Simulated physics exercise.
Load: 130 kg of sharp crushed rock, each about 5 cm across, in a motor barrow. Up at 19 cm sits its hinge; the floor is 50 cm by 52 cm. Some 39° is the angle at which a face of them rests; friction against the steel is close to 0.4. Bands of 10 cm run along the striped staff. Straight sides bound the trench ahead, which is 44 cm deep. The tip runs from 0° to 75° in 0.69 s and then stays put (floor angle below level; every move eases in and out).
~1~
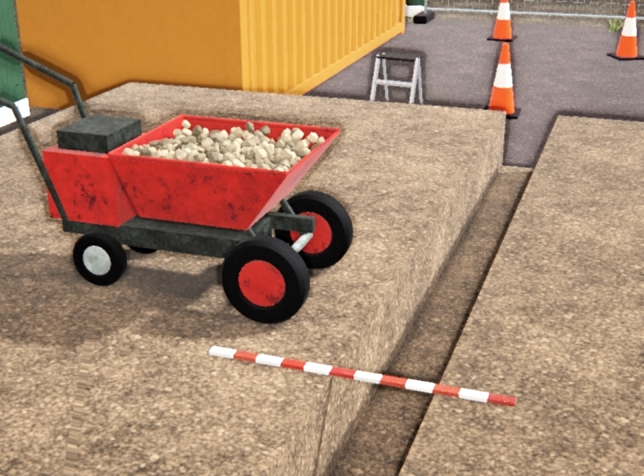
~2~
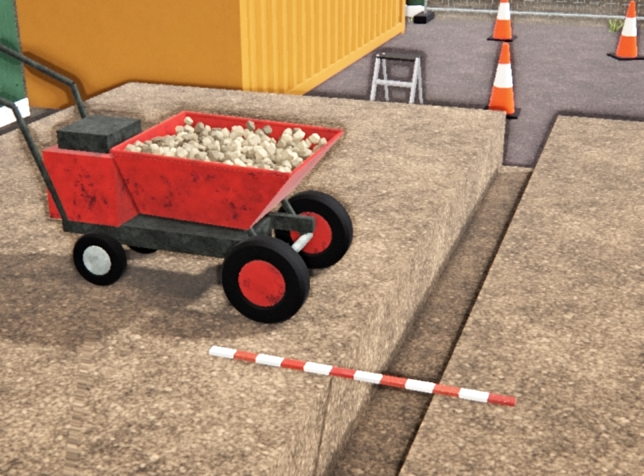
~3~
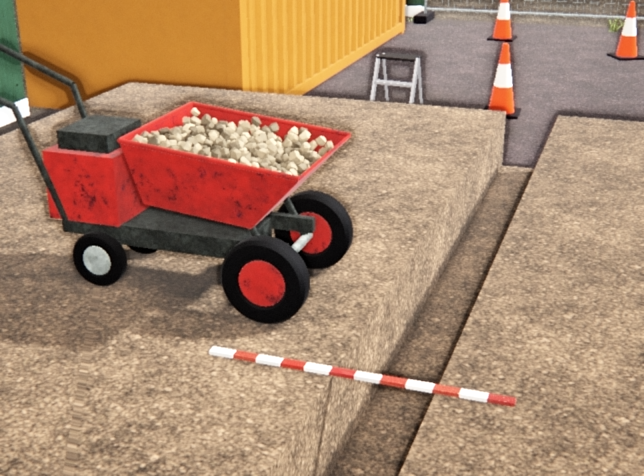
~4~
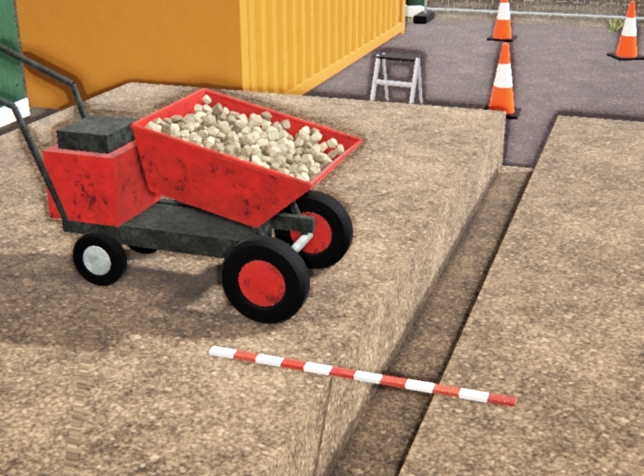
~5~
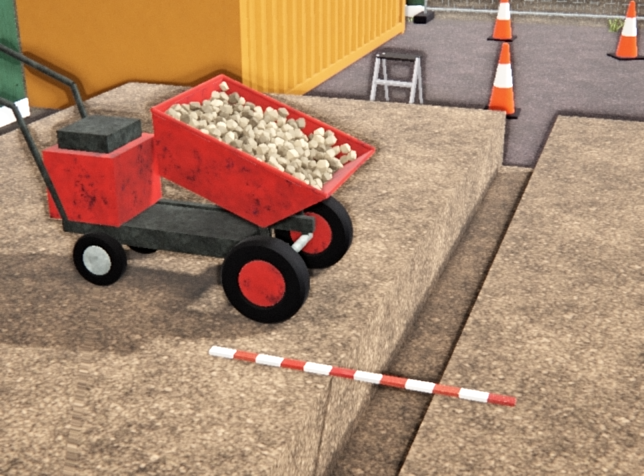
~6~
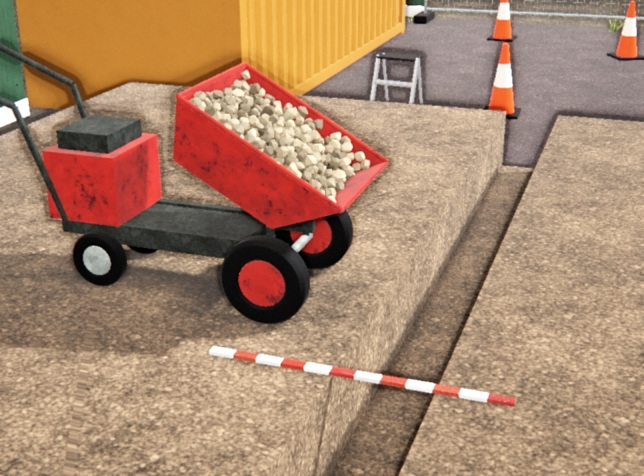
The red skip of a small motor barrow, loaded with pale stones, tilts steadily forward to the right, its rear end rising off the frame while the wheels stay still beside a straight trench and a red-and-white striped staff.
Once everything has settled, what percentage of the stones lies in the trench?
I would say 74 percent.
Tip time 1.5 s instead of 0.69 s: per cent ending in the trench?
About 95%.
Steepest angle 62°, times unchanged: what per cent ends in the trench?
It comes out at about 40 percent.
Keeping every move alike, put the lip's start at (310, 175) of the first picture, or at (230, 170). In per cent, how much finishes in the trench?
Roughly 55 percent for the first, and 90 percent for the second.
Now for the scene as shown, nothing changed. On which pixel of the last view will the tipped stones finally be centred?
The tipped stones centre close to (441, 382).
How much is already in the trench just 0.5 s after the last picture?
Around 30 per cent of it, at that instant.
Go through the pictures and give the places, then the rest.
In the first picture, lip at (287, 174), floor tilted 0°, highest stones at (259, 136).
In the second picture, lip at (290, 175), floor tilted 2°, highest stones at (232, 132).
In the third picture, lip at (299, 179), floor tilted 6°, highest stones at (207, 124).
In the fourth picture, the skip is at 13°, its lip at (312, 186); the top of the load is at (208, 114).
In the fifth picture, lip at (327, 196), floor tilted 21°, highest stones at (221, 99).
In the sixth picture, the skip is at 30°, its lip at (342, 211); the top of the load is at (238, 87).
Then, 0.2 s after the last picture the floor is at 64°, 100 % in the skip; the foremost stones are at (392, 228).
Then, 0.5 s after the last picture the floor is at 75°, 65 % in the skip, 29 % in the trench, 5 % past the trench; the foremost stones are at (479, 327).
Then, 0.8 s after the last picture the floor is at 75°, 20 % in the skip, 53 % in the trench, 27 % past the trench; the foremost stones are past the picture's edge.
Then, 2.8 s after the last picture the floor is at 75°, 0 % in the skip, 74 % in the trench, 26 % past the trench; the foremost stones are past the picture's edge.
